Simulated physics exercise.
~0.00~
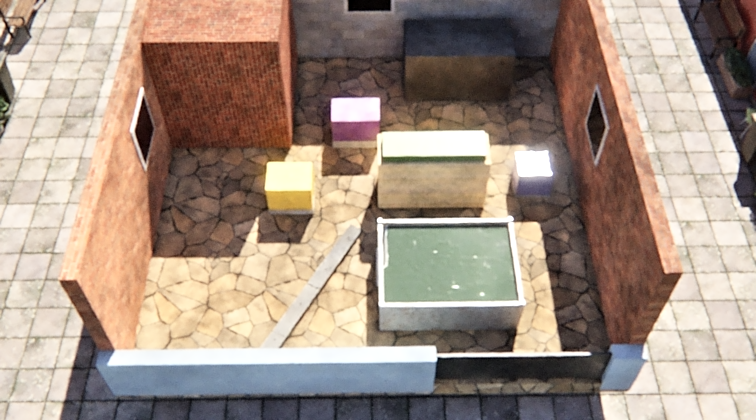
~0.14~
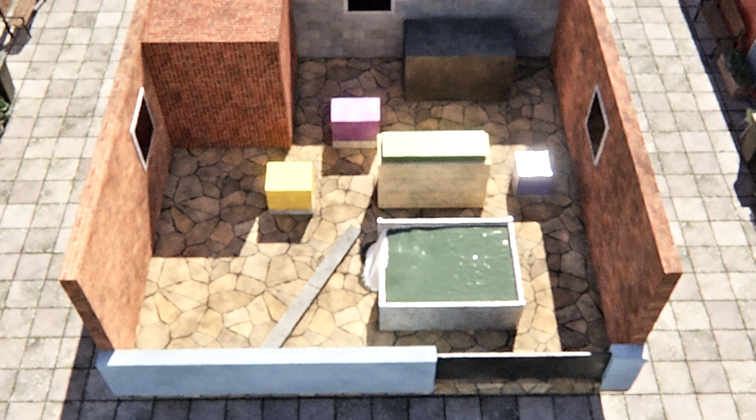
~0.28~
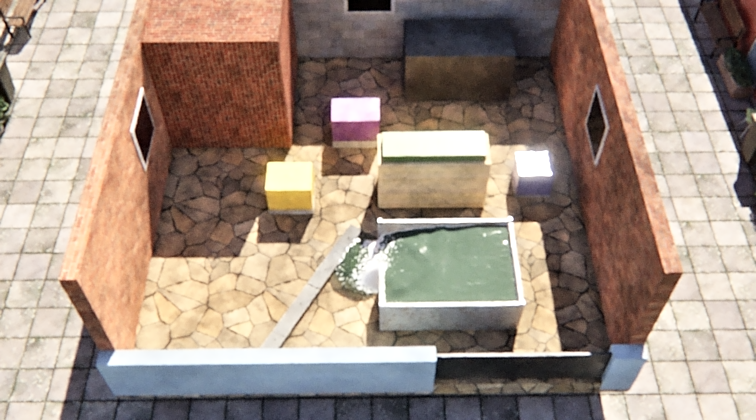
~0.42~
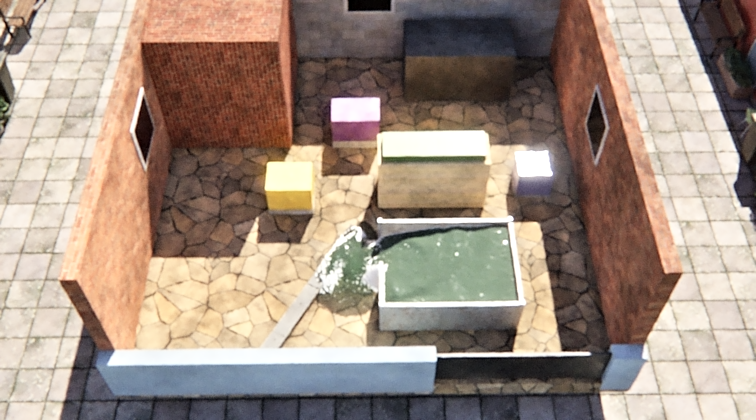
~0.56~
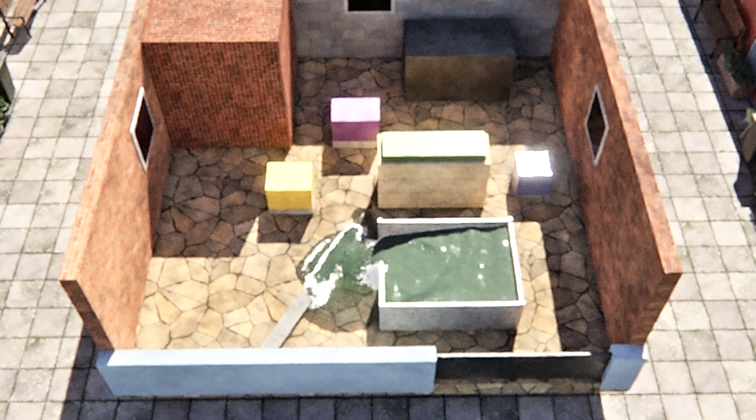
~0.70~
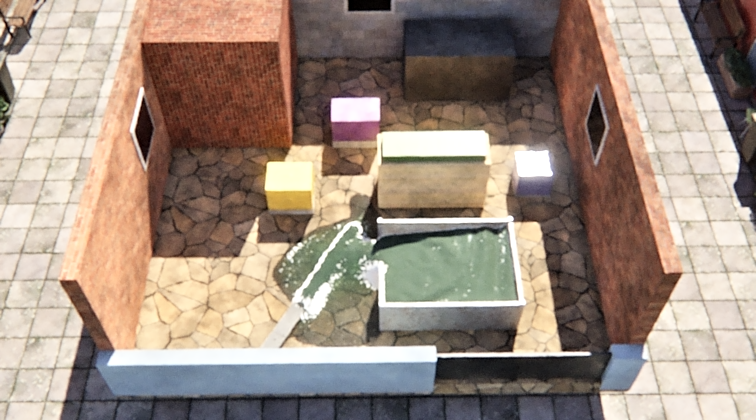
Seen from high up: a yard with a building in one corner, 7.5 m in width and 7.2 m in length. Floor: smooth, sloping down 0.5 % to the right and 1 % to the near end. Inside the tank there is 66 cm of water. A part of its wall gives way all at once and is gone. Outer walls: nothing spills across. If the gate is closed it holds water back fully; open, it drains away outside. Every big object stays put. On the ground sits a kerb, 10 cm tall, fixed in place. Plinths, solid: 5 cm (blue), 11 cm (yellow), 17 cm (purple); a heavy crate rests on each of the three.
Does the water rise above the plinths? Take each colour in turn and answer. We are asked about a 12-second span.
The blue crate gets wet; the yellow crate gets wet; the purple crate stays dry.
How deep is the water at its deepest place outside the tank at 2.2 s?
Roughly 30 cm.
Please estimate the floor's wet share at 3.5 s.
Near 50 per cent is wet.
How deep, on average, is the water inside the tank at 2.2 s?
Around 39 cm on average.
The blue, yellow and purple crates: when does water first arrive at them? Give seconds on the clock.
Arrival times - blue 4.5 s / yellow 0.9 s / purple 1.6 s.
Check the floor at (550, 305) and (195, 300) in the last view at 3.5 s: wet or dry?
Not yet touched, then awash.
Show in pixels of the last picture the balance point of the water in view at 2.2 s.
I'd say somewhere around (366, 279).
After 1.4 s water covers 25 % of the floor and is deepest (36 cm) near (341, 264); blue plinth not reached, yellow plinth reached, purple plinth not reached.
After 2.2 s water covers 40 % of the floor and is deepest (30 cm) near (341, 264); blue plinth not reached, yellow plinth reached, purple plinth reached.
After 3.5 s water covers 50 % of the floor and is deepest (25 cm) near (341, 264); blue plinth not reached, yellow plinth reached, purple plinth reached.
After 7.0 s water covers 75 % of the floor and is deepest (16 cm) near (352, 255); blue plinth reached, yellow plinth reached, purple plinth reached.
After 12.0 s water covers 95 % of the floor and is deepest (11 cm) near (606, 368); highest at the blue plinth 9 cm, highest at the yellow plinth 16 cm, highest at the purple plinth 12 cm.
